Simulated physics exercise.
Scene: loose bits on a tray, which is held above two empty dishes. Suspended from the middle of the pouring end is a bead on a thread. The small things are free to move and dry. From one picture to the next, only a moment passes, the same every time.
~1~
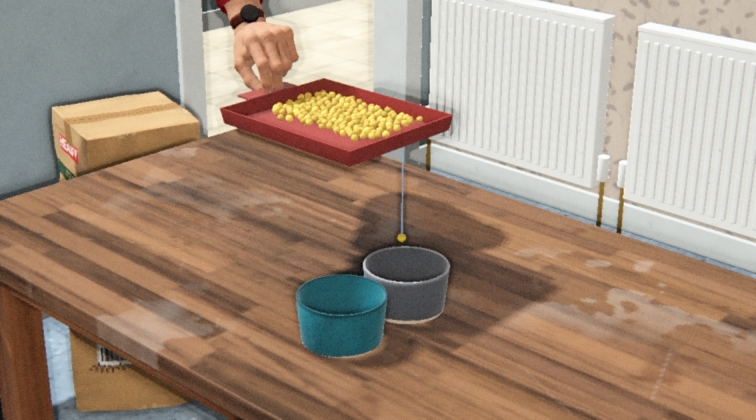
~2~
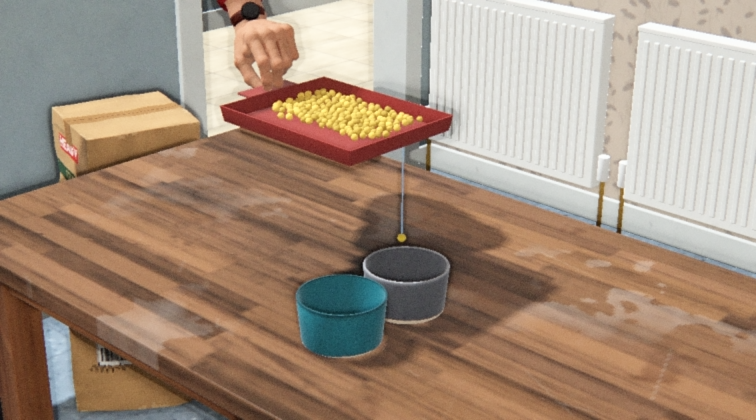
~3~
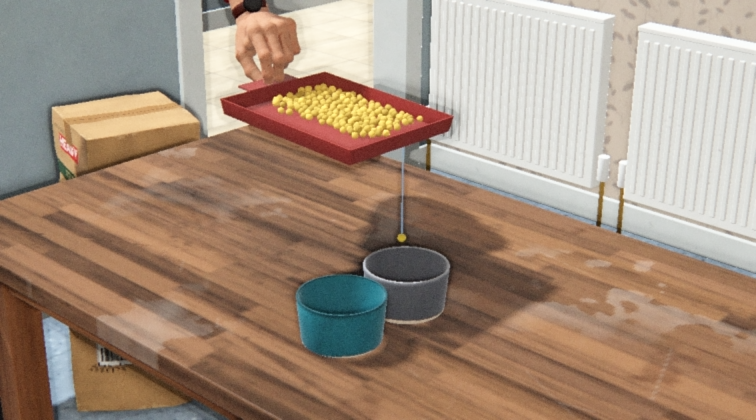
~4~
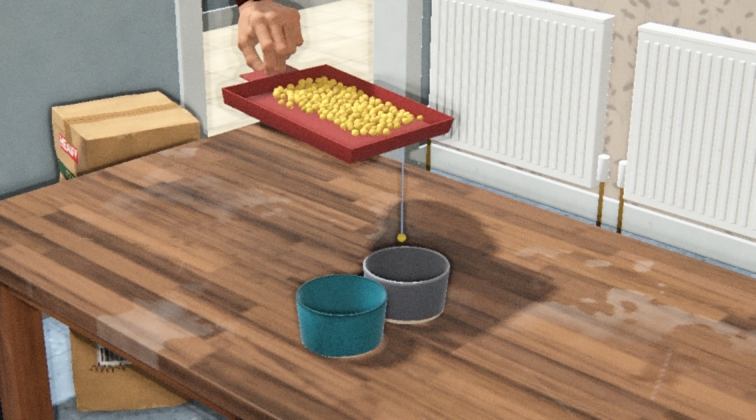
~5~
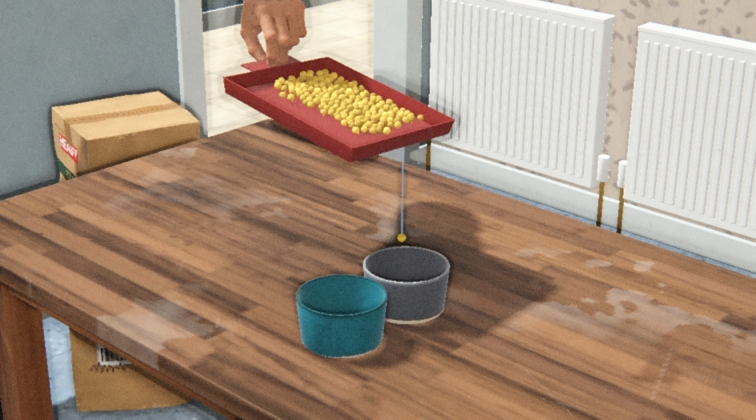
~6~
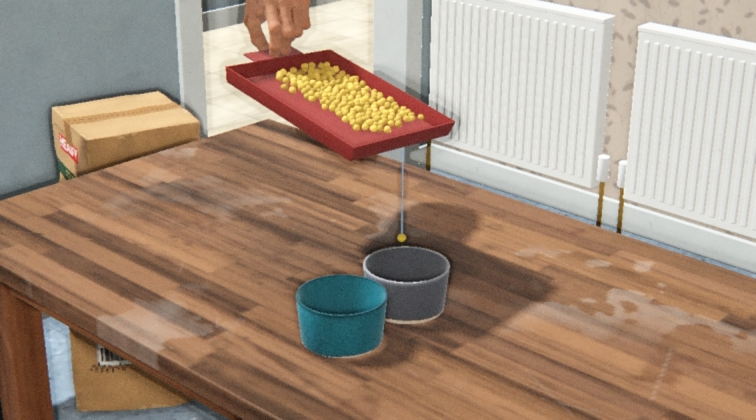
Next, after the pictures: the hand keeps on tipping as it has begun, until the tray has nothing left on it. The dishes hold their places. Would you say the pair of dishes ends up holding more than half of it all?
More of the load is lost than caught.
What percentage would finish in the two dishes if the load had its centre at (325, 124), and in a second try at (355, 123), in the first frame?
Near 20 and 20 percent respectively.
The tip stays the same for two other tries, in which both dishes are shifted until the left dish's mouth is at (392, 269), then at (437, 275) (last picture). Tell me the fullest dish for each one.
First try, the one on the right; second try, the one on the right.
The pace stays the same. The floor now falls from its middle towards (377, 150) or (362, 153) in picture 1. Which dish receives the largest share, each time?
Try 1: Right-side dish. Try 2: Right-side dish.
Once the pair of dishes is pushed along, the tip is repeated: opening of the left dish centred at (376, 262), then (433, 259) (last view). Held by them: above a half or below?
With the first shift the pair saves beyond half; with the second, beyond half.
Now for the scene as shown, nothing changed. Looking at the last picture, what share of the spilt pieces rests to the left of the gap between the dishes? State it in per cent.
Around 0 per cent, I reckon.
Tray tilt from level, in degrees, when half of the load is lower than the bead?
Roughly 110 degrees of turn.
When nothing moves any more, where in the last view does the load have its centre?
(462, 282).
Soon, tray tipped steeply; all on the tray.
A while on, tray tipped right over; nearly all on the tray; a stray few in the air.
Towards the end, tray tipped past a quarter turn; a small part in the right dish; most outside both.
Finally, tray tipped past a quarter turn; none in the left dish; a small part in the right dish; most outside both.
